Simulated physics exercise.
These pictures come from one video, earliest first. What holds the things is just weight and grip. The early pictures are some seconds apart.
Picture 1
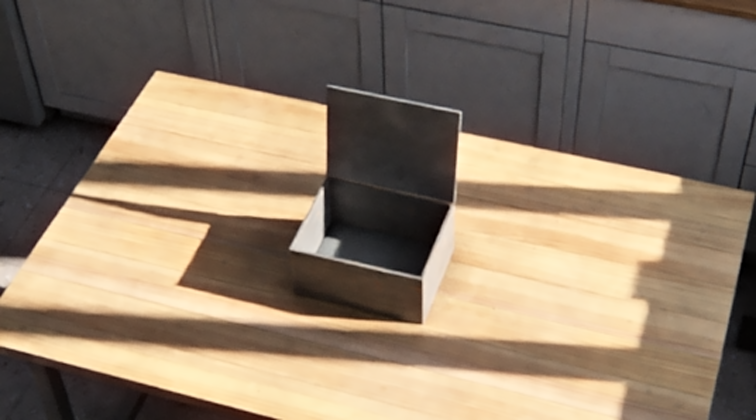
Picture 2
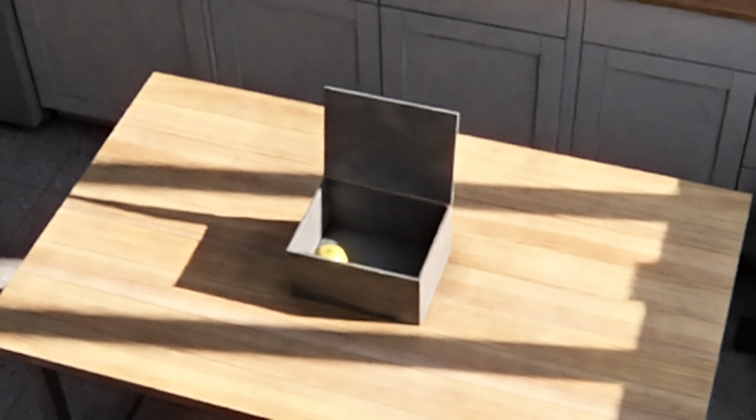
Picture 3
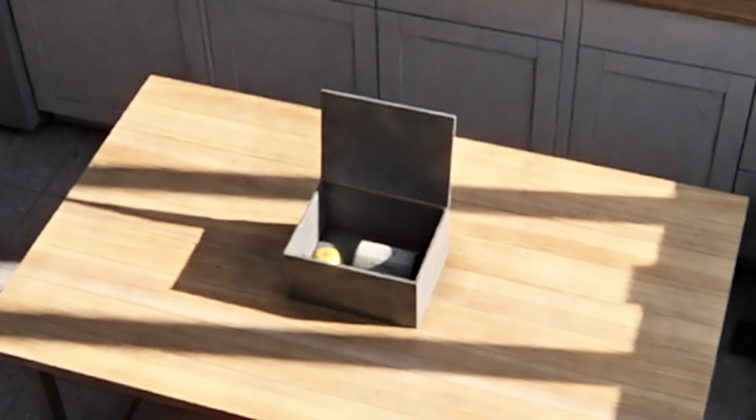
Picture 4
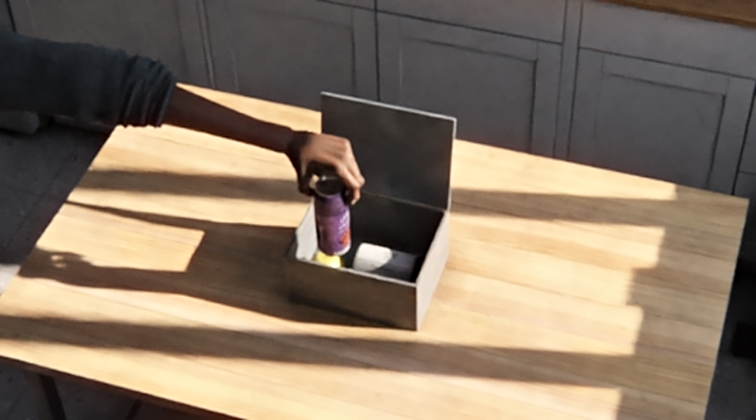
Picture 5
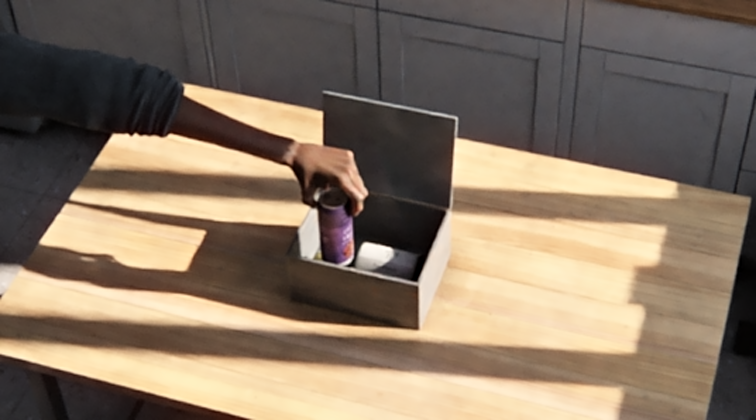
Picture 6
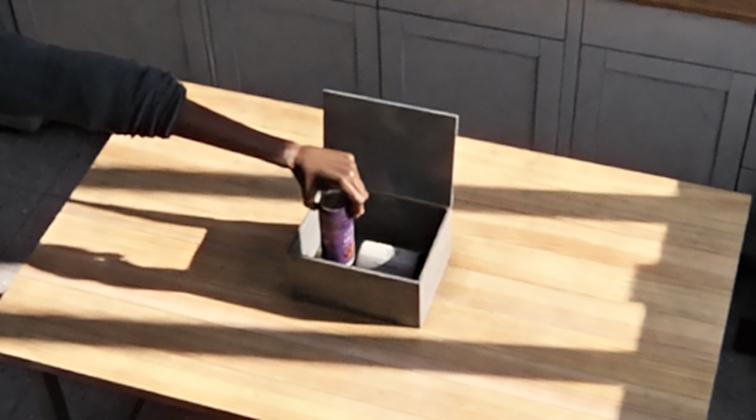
A hand lowers a purple can into an open box holding yellow and white items.
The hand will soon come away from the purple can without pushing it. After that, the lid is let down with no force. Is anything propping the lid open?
No, I expect the lid to settle home.
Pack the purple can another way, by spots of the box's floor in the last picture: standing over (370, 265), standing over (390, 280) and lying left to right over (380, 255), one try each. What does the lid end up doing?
The lid stays up the first time, stays up the second time and goes down the third time.
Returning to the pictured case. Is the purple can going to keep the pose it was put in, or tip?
Looking at the last picture, it sits at an angle.
Then, 0.60 s after the last picture, purple can on its side near (373, 287); yellow apple rolled about its own width; white tin rolled a little.
Then, 1.60 s after the last picture, lid 53° above the rim; purple can on its side near (373, 287); yellow apple rolled about its own width; white tin rolled about its own width.
At rest, lid shut; tipped over in the box, purple can; moved from the start, white tin and yellow apple. Seen from the same camera at the end, purple can near (373, 287).
